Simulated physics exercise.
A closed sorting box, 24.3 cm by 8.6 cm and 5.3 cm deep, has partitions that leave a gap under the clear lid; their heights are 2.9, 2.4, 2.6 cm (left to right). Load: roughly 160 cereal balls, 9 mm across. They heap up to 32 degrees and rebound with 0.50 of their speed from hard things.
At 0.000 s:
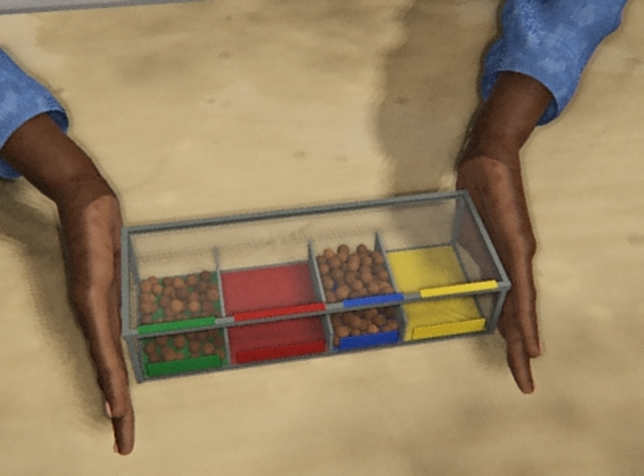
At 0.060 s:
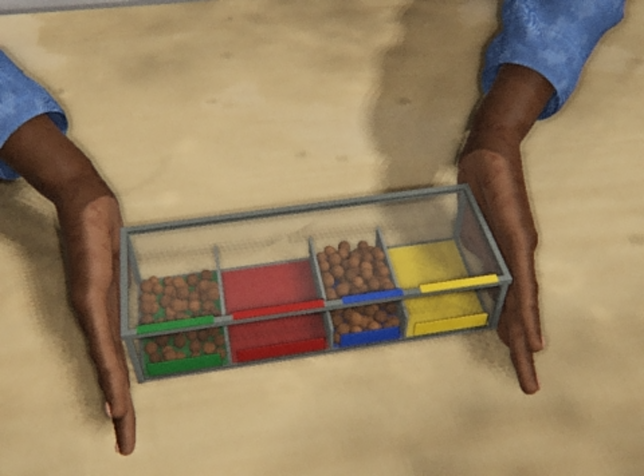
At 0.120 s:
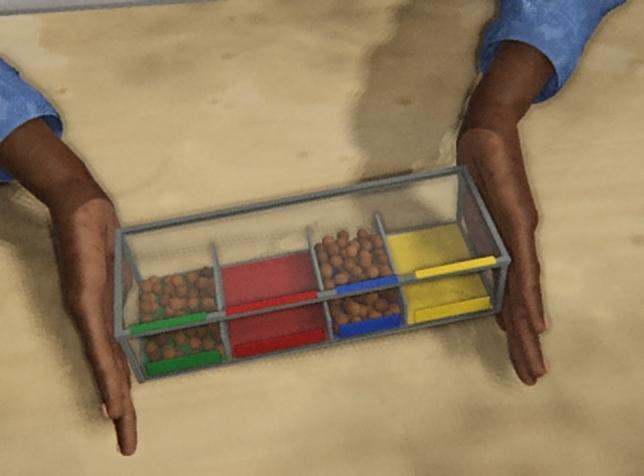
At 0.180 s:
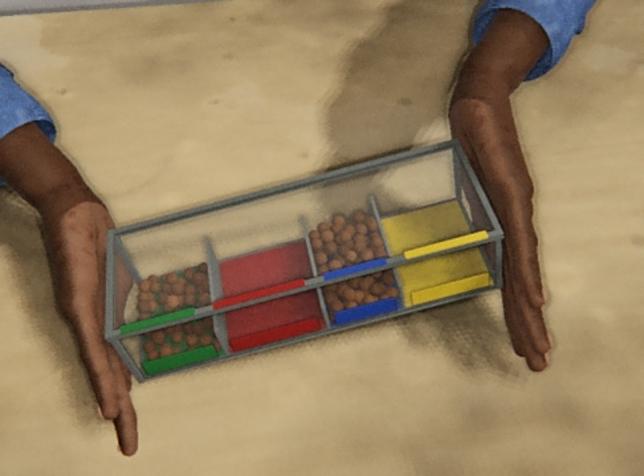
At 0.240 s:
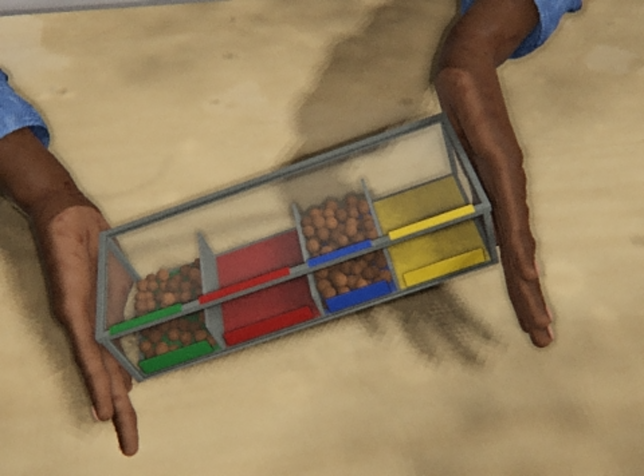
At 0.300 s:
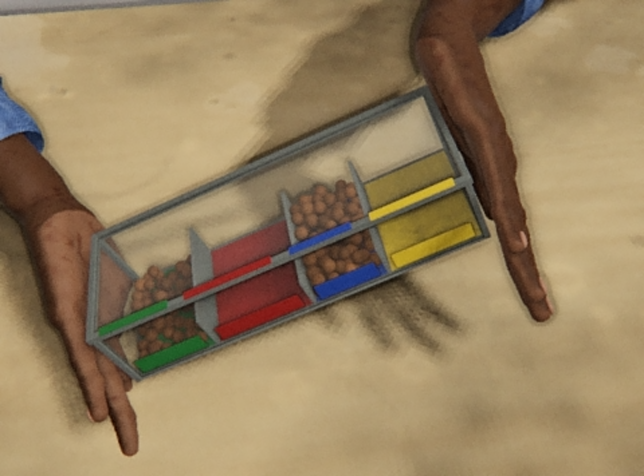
On a pale wooden surface, two hands held a clear sorting box with brown balls in the green and blue sections, and the right hand raised its end, tilting the box toward the left.
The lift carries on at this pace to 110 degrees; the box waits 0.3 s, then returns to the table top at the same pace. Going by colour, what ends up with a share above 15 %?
Red: Below, blue: Below, green: Above, yellow: Below.
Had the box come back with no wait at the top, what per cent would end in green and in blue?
Then: Green 95; blue 0.
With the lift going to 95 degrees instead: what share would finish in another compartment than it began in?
Some 50 per cent.
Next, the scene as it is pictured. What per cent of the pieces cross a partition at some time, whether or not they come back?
About 65 per cent.
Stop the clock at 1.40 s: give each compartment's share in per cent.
Red 10; blue 0; green 90; yellow 0.
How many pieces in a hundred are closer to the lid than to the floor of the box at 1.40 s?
Some 70 per cent.
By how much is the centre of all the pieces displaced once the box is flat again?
Some 8.5 cm.
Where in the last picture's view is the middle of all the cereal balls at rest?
Near (168, 310).
After 1.40 s, tilt 110 degrees; red 10 %, green 90 %.
After 2.13 s, tilt 55 degrees; green 100 %.
After 2.89 s, tilt 0 degrees; green 100 %.
At rest (3.3 s), red 0 %, blue 0 %, green 100 %, yellow 0 %.
